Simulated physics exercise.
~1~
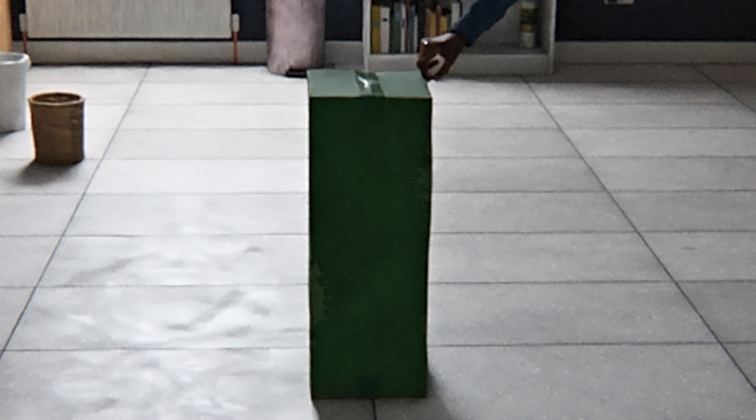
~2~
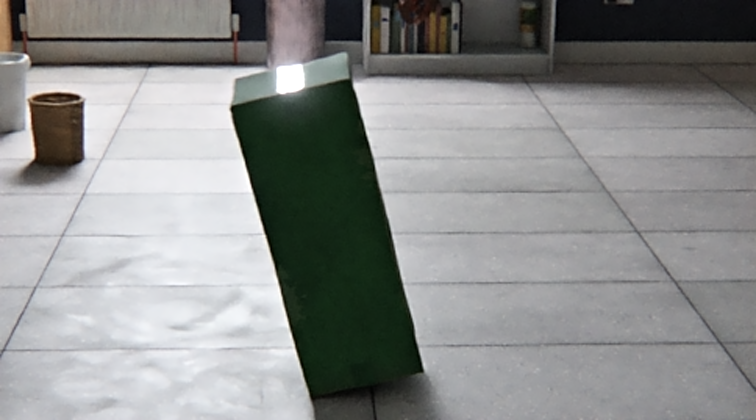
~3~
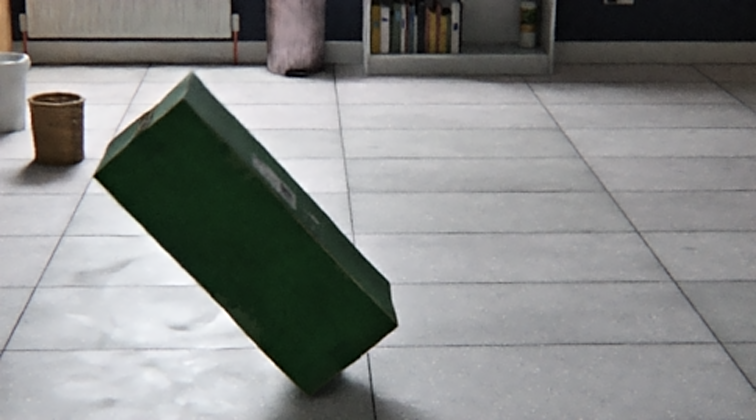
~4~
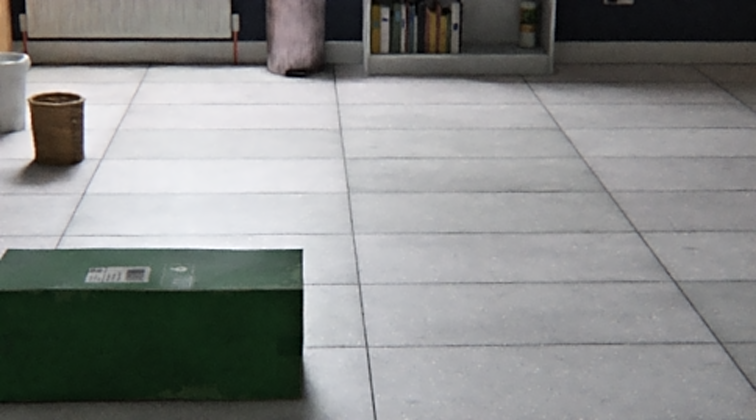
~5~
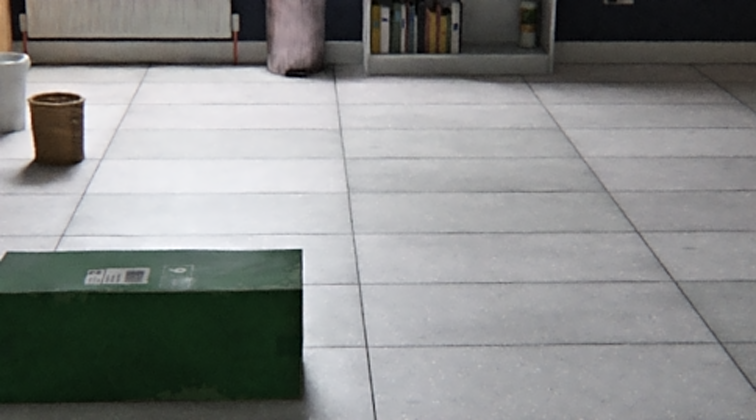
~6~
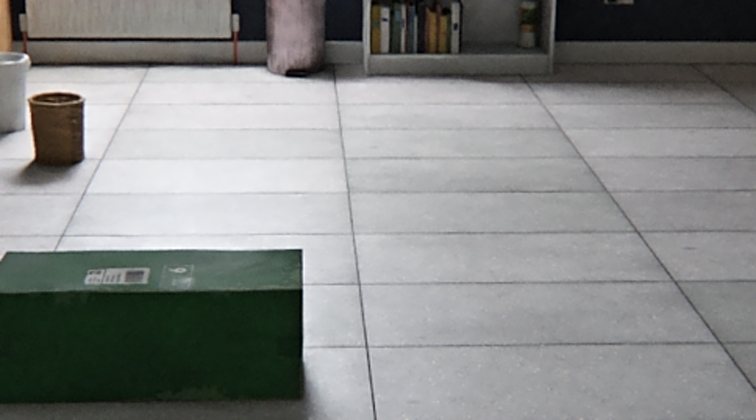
A tall green parcel stands upright near the middle of a grey tiled floor, seen from the front and slightly above in a room with dark walls. Behind it are a white radiator, a pinkish cylindrical object and a low white bookshelf, with a brown basket and a white container at the left. A hand in a blue sleeve reaches in from the upper right and shoves the top of the parcel, then draws away. The parcel leans left, tips steeply over its lower edge and topples. It ends lying still on its side at the lower left.
